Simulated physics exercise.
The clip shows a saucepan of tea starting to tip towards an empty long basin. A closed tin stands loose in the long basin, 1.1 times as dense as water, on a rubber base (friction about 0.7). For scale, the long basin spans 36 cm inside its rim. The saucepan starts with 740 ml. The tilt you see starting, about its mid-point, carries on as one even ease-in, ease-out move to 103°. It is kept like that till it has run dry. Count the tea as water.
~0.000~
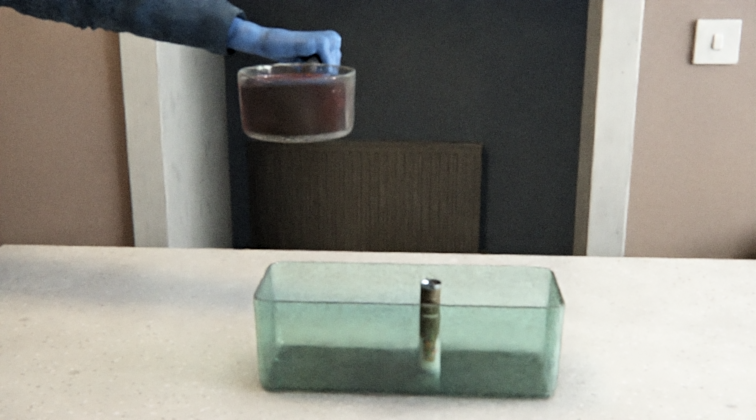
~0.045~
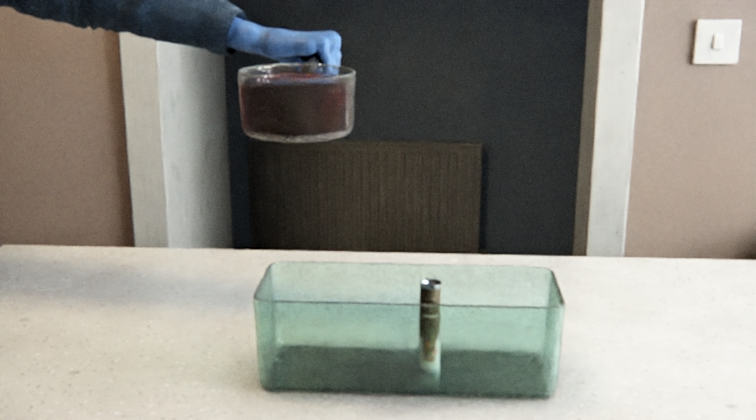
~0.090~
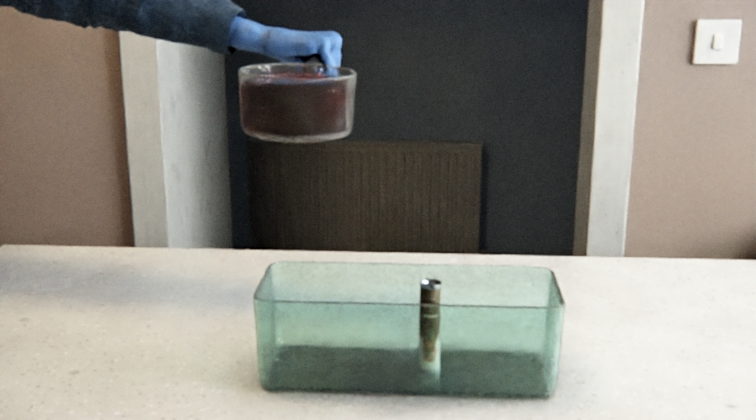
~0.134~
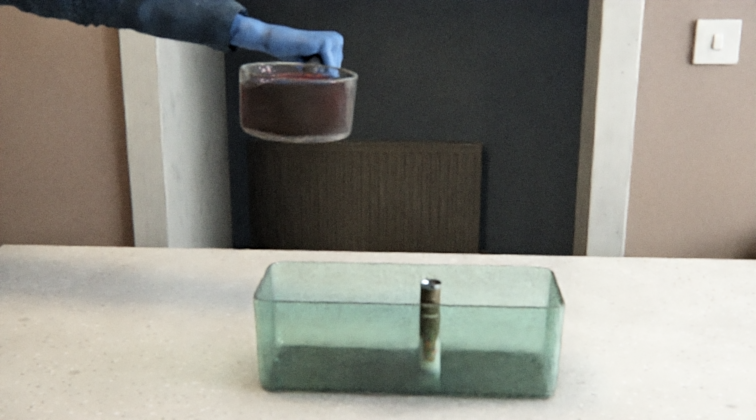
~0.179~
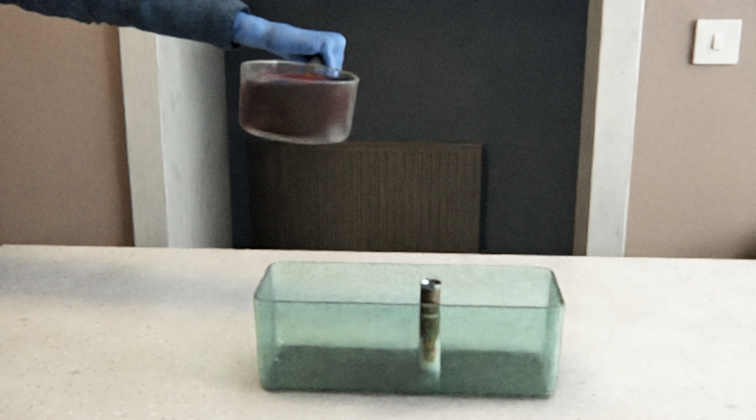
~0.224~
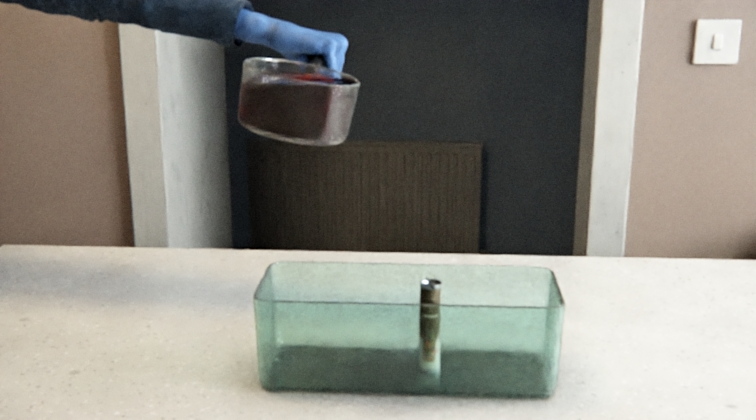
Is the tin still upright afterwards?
It topples.
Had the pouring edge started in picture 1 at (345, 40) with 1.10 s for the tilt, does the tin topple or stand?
Then it topples.
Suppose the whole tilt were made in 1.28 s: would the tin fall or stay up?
Then it stays up.
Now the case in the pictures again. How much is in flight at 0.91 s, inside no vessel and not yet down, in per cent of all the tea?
Some 18 per cent.
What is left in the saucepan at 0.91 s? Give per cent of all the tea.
Near 10 in a hundred.
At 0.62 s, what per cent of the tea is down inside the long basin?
Some 6 per cent.
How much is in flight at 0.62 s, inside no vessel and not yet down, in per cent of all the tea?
Some 38 per cent.
By 0.62 s the tilt is 66° and 57 per cent is still to pour; the tin stands where it began.
By 0.91 s the tilt is 99° and 10 per cent is still to pour; the tin stands where it began.
By 1.22 s the tilt is 103° and 1 per cent is still to pour; the tin leans 18°.
By 1.55 s the tilt is 103° and 0 per cent is still to pour; the tin lies on its side.
At rest the tin lies on its side.
